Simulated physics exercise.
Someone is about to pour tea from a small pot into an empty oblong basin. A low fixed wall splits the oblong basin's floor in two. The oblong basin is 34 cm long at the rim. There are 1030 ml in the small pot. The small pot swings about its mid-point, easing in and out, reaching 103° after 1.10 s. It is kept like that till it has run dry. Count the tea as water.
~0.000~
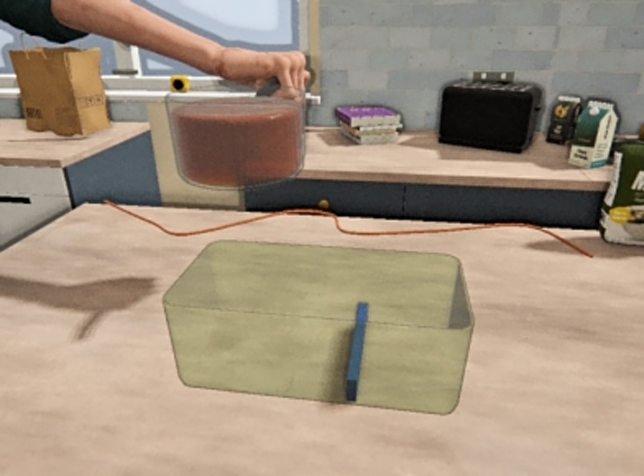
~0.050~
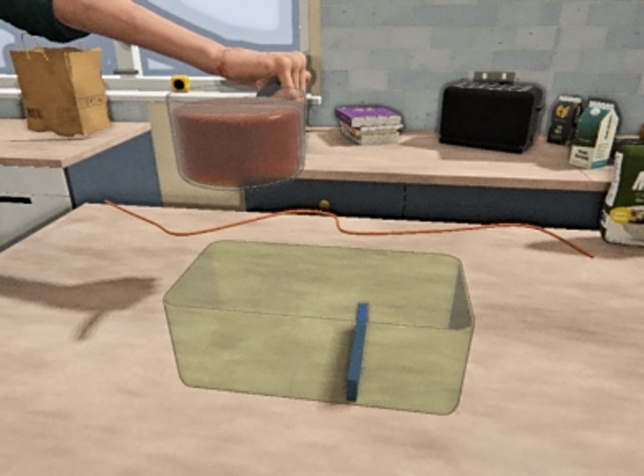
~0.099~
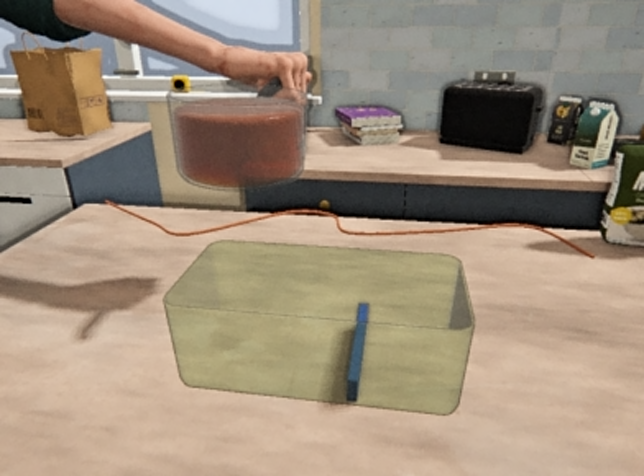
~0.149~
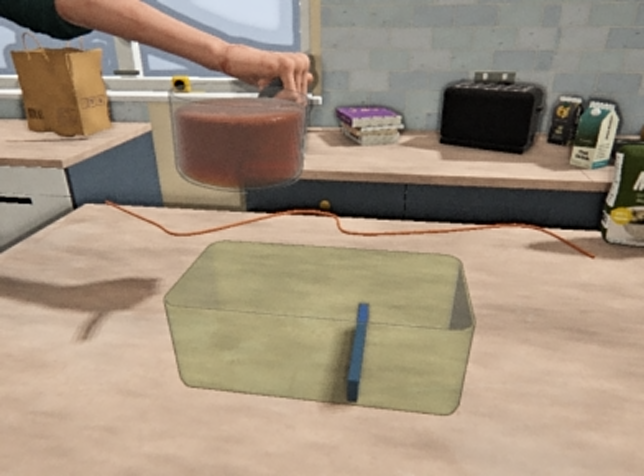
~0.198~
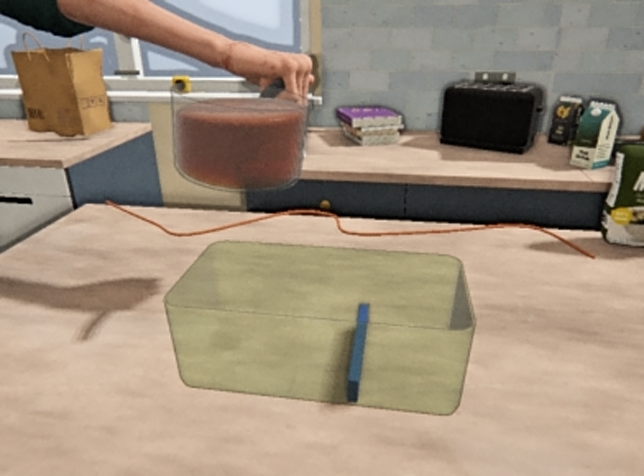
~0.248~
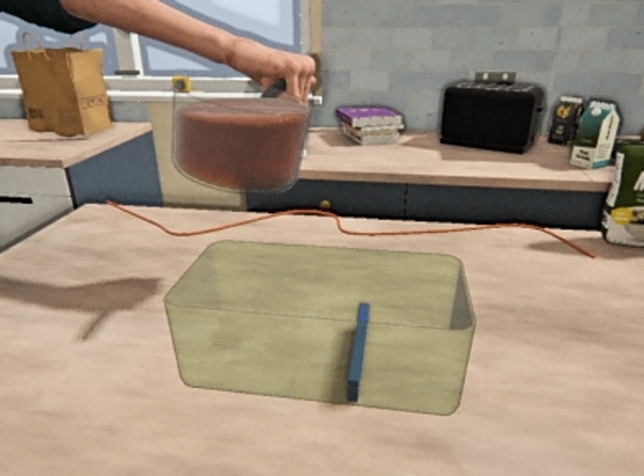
A hand reaches in from the upper left, holding a small clear pot of reddish-brown tea above a pale wooden kitchen counter, seen from slightly above. Below sits an empty, see-through greenish oblong basin with an upright blue strip, an orange cord behind it, and a black toaster and cartons at right. The hand slowly tilts the pot slightly, lowering its right side, while everything else stays still.
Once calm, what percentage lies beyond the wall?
Roughly 56 per cent is past the wall.
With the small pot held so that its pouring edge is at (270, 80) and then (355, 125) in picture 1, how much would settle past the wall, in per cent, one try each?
In turn about 45 and 60 per cent.
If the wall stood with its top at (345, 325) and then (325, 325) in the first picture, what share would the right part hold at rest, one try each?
In turn about 75 and 95 per cent.
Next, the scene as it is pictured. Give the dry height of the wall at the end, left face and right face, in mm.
Left about 20 mm, right about 0 mm.
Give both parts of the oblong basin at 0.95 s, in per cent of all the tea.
Left about 12, right about 60.
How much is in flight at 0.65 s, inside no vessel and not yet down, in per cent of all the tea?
Near 30 in a hundred.
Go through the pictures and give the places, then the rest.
The first picture shows tilt 0°; pouring edge (303, 97); surface from (179, 106) to (302, 108); the oblong basin's rim runs from (188, 269) to (466, 290); the wall's top is at (358, 338).
The second picture shows tilt 1°; pouring edge (304, 97); surface from (180, 105) to (303, 109).
The third picture shows tilt 2°; pouring edge (305, 99); surface from (181, 105) to (304, 109).
The fourth picture shows tilt 5°; pouring edge (307, 103); surface from (181, 105) to (306, 110).
The fifth picture shows tilt 8°; pouring edge (309, 108); surface from (184, 106) to (308, 110).
The sixth picture shows tilt 12°; pouring edge (311, 113); surface from (184, 107) to (310, 110).
After 0.65 s the tilt is 67° and 62 per cent is still to pour, 2 is left of the wall and 7 right of it.
After 0.95 s the tilt is 98° and 13 per cent is still to pour, 12 is left of the wall and 60 right of it.
After 1.26 s the tilt is 103° and 1 per cent is still to pour, 33 is left of the wall and 62 right of it.
After 1.60 s the tilt is 103° and 0 per cent is still to pour, 42 is left of the wall and 57 right of it.
In the end 43 per cent lies left of the wall, 56 right of it and 1 outside.
